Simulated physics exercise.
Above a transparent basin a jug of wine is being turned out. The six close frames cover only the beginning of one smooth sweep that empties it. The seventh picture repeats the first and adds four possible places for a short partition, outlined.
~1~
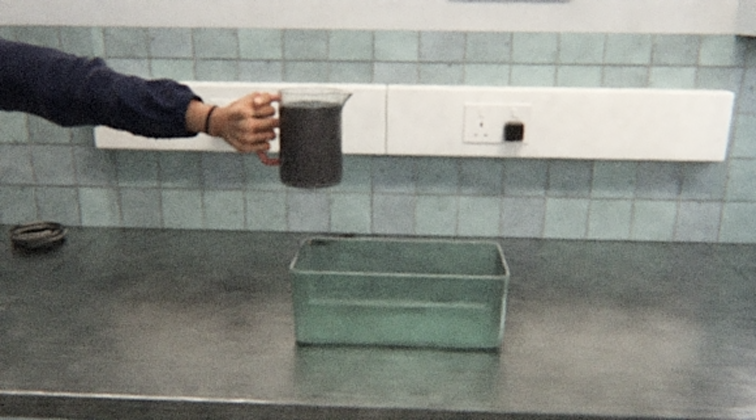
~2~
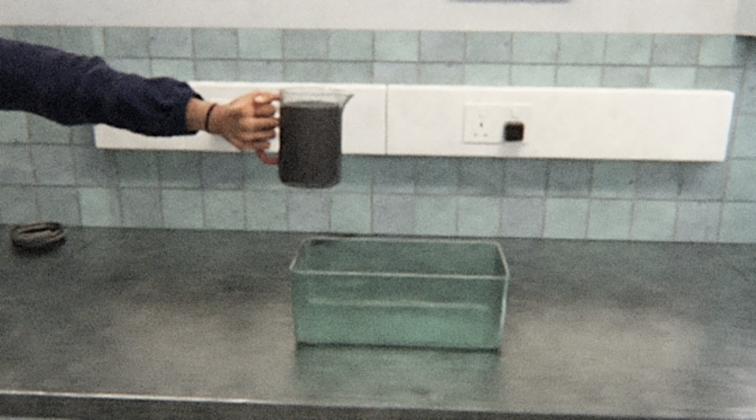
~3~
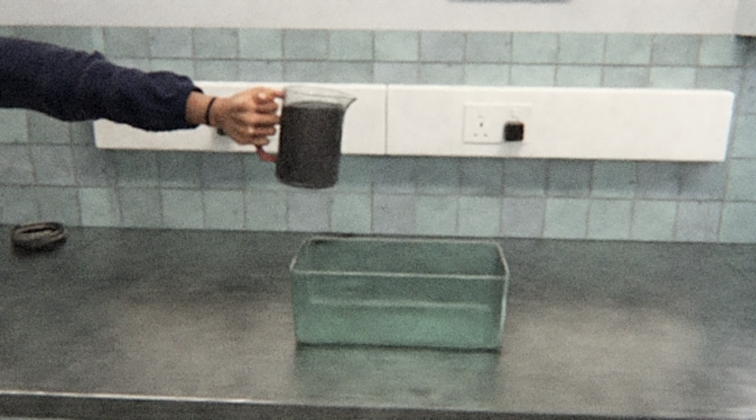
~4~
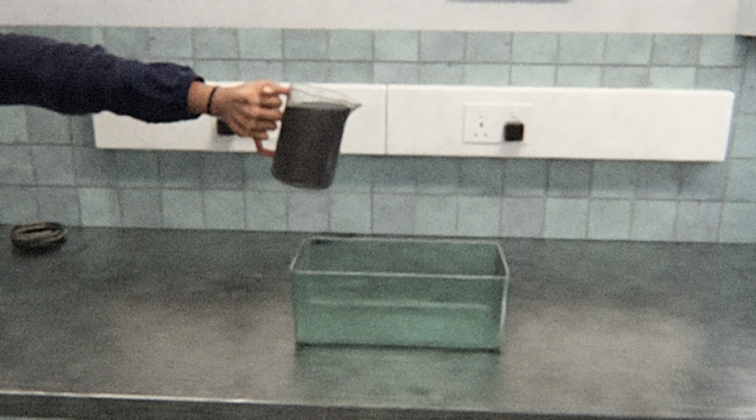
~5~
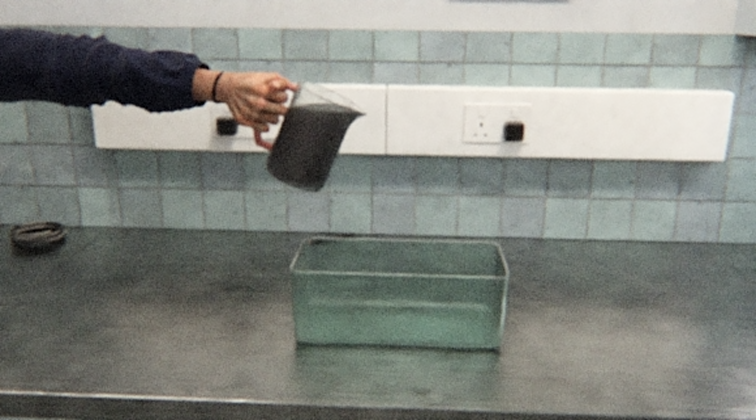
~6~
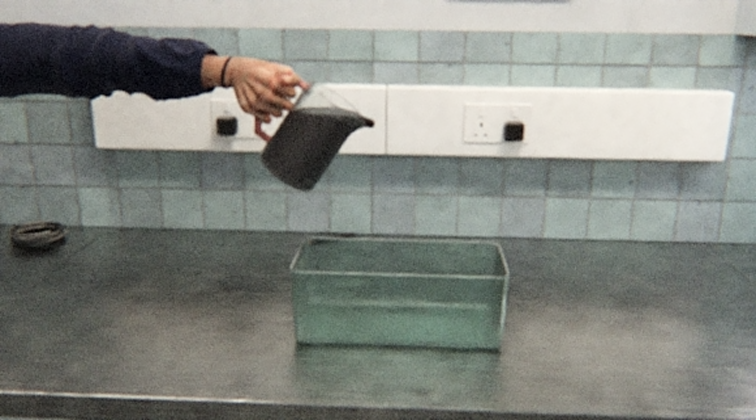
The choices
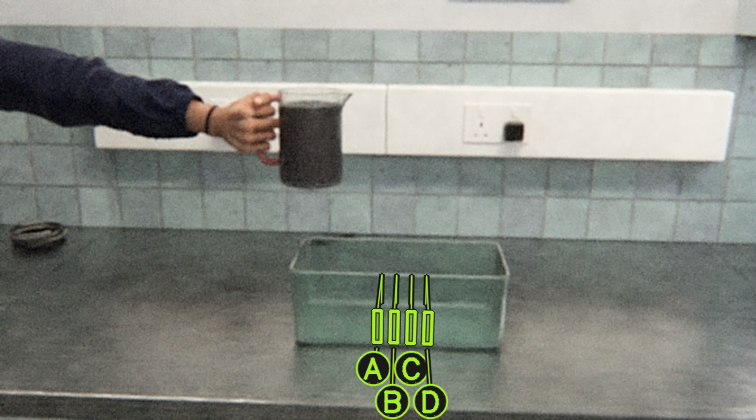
A glass jug of dark liquid, gripped by a hand reaching in from the left, hangs upright above a clear rectangular basin on a dark bench. The hand gradually tilts the jug to the right, its base swinging slightly left, until the dark liquid reaches the spout and just crosses the lip.
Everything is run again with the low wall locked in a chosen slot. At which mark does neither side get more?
Best: C.
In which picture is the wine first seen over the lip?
Picture 6.
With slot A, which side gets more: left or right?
The right side.
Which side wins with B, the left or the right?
More ends on the right.
In lime, A at (377, 348); B at (393, 348); C at (410, 349); D at (427, 349).
For slot A, about 5 % ends left of the wall and 93 % right of it.
For slot B, about 24 % ends left of the wall and 75 % right of it.
For slot C, about 53 % ends left of the wall and 45 % right of it.
For slot D, about 86 % ends left of the wall and 7 % right of it; 8 % is lost outside.
